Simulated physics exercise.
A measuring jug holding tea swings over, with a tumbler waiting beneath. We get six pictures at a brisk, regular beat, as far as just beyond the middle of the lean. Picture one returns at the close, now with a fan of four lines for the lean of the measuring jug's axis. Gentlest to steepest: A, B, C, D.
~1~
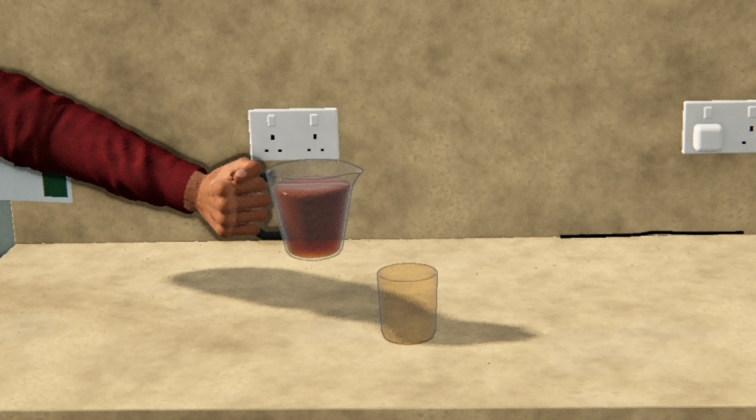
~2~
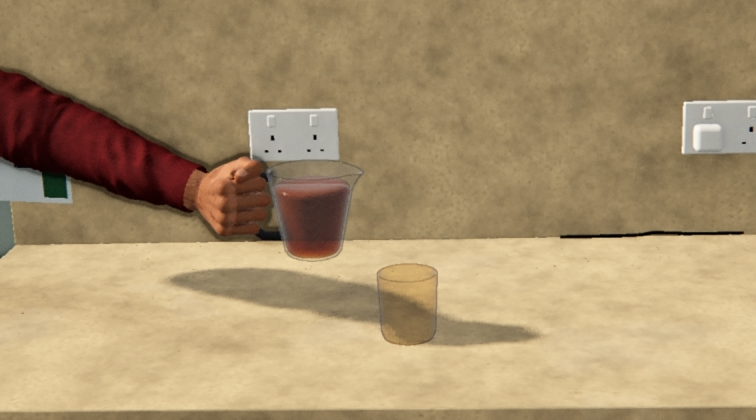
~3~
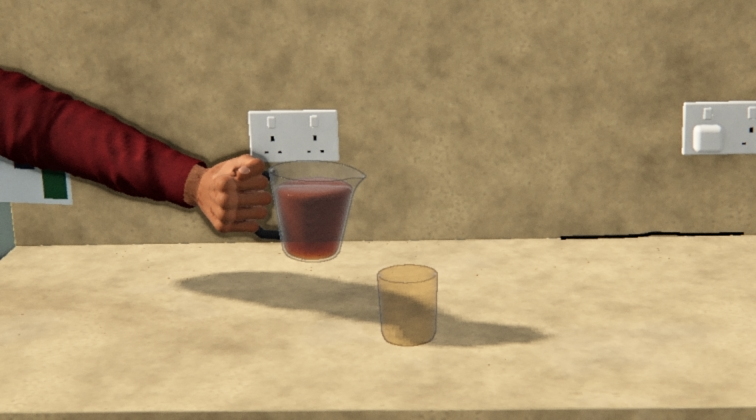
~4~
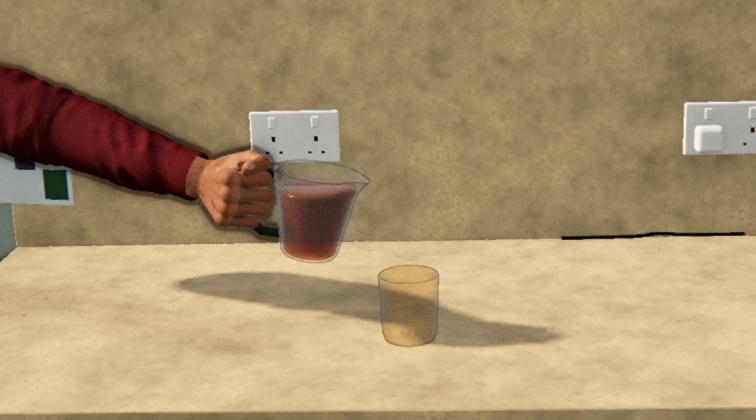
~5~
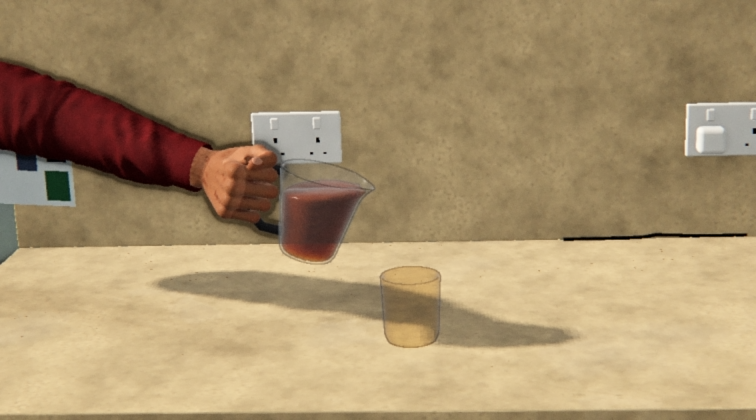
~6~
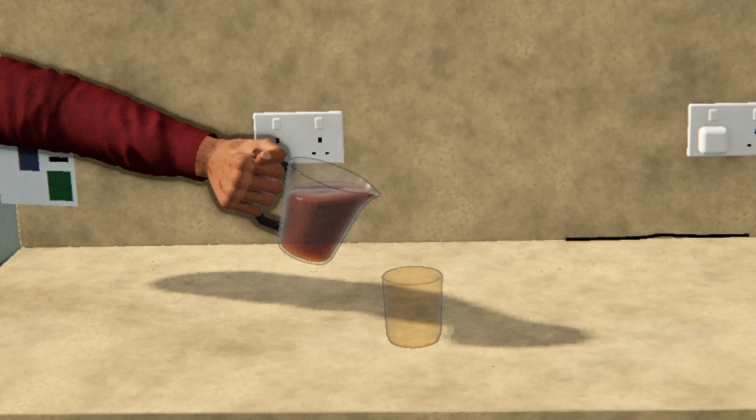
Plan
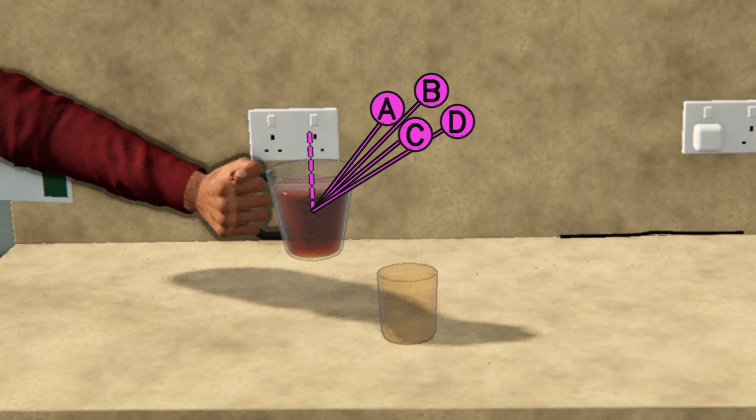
A hand in a dark red sleeve held a clear jug of reddish liquid above an empty tumbler on the counter, kept it nearly still, then slowly tilted it a little to the right.
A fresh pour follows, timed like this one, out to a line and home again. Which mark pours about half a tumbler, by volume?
Use mark B.
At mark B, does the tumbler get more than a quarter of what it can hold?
Yes.
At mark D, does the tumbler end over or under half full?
Over half.
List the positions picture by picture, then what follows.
In the first picture, upright, lip at (362, 171); rim of the tumbler round (407, 272); nothing has left yet.
In the second picture, upright, lip at (362, 172); nothing has left yet.
In the third picture, tipped about 4°, lip at (365, 176); nothing has left yet.
In the fourth picture, tipped about 9°, lip at (369, 181); nothing has left yet.
In the fifth picture, tipped about 15°, lip at (374, 188); nothing has left yet.
In the sixth picture, tipped about 21°, lip at (379, 194); nothing has left yet.
On the marked copy, A at (379, 124); B at (419, 102); C at (398, 142); D at (442, 130).
Choosing A, the tumbler ends with about 32 % of what it can hold.
Choosing B, the tumbler ends with about 49 % of what it can hold.
Choosing C, the tumbler ends with about 65 % of what it can hold.
Choosing D, the tumbler ends with about 79 % of what it can hold; 4 % of the tea is spilt.
